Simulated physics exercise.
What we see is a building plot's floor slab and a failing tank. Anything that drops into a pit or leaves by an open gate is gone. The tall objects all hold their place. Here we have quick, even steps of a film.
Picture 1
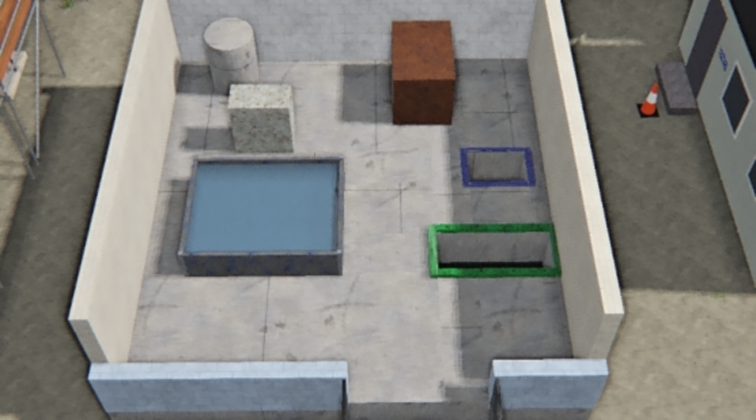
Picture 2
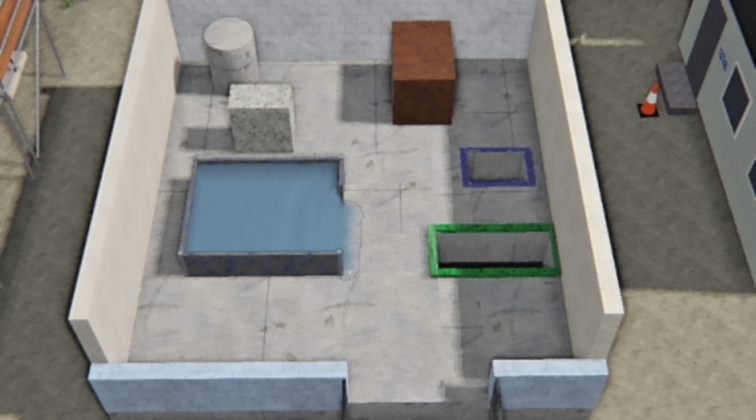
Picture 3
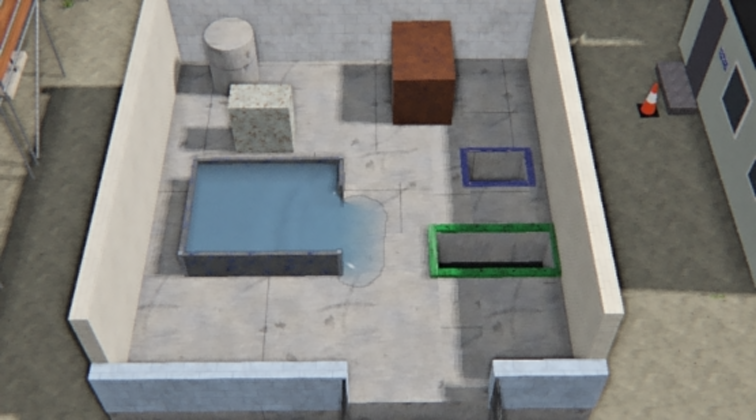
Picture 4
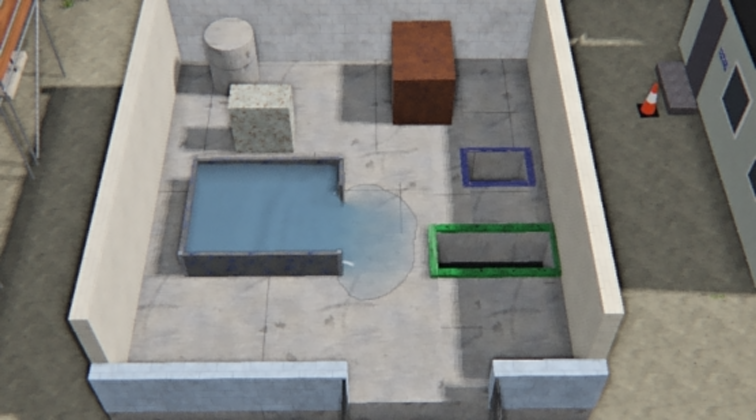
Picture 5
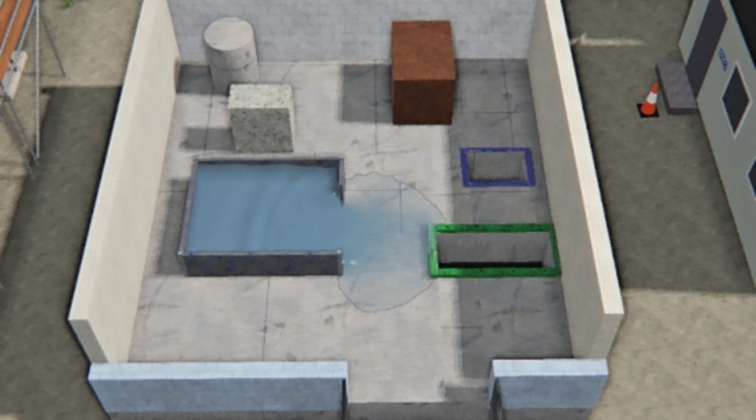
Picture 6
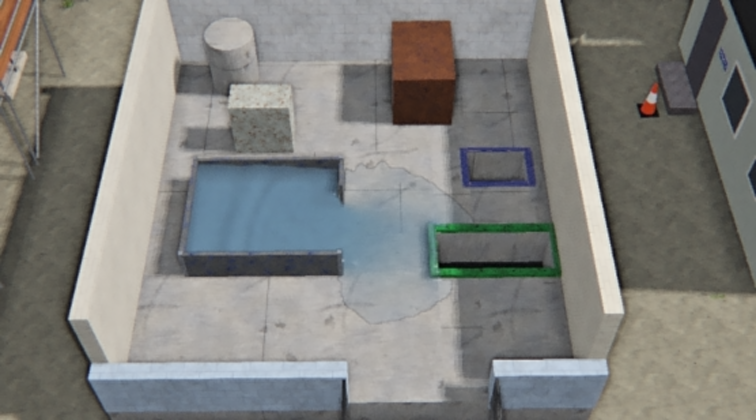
On a walled concrete floor, water pours from the tank's right side and spreads rightward.
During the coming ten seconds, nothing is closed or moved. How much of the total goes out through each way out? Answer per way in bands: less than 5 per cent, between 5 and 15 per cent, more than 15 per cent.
Going out through each: The gate, more than 15 per cent; the green pit, more than 15 per cent; the blue pit, more than 15 per cent.
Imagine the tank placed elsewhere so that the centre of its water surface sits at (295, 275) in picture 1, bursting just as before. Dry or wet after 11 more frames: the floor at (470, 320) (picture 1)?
Location check: Waterlogged.
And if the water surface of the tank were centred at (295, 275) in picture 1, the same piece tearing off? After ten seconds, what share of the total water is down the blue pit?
The blue pit takes 0 per cent.
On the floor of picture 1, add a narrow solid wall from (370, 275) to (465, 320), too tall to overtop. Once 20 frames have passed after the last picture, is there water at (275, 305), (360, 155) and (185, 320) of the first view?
Result in the order given: Unaffected, unaffected, unaffected.
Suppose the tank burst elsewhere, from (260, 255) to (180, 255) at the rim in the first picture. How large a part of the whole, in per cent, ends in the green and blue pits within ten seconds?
Approximately, green takes 2 % and blue takes 0 %.
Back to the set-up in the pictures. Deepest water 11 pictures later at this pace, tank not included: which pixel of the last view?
I'd go with (574, 385) as the deepest place.
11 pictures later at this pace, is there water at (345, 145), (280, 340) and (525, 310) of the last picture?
Left dry; left dry; drenched.
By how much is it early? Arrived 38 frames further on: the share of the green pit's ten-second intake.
100 %.
A moment on, water covers 20 % of the floor; the gate 0 %, the green pit 4 %, the blue pit 0 %.
Next, water covers 30 % of the floor; the gate 0 %, the green pit 9 %, the blue pit 2 %.
Then, water covers 35 % of the floor; the gate 4 %, the green pit 14 %, the blue pit 8 %.
Later, water covers 45 % of the floor; the gate 11 %, the green pit 17 %, the blue pit 14 %.
In the end, water covers 50 % of the floor; the gate 24 %, the green pit 17 %, the blue pit 19 %.
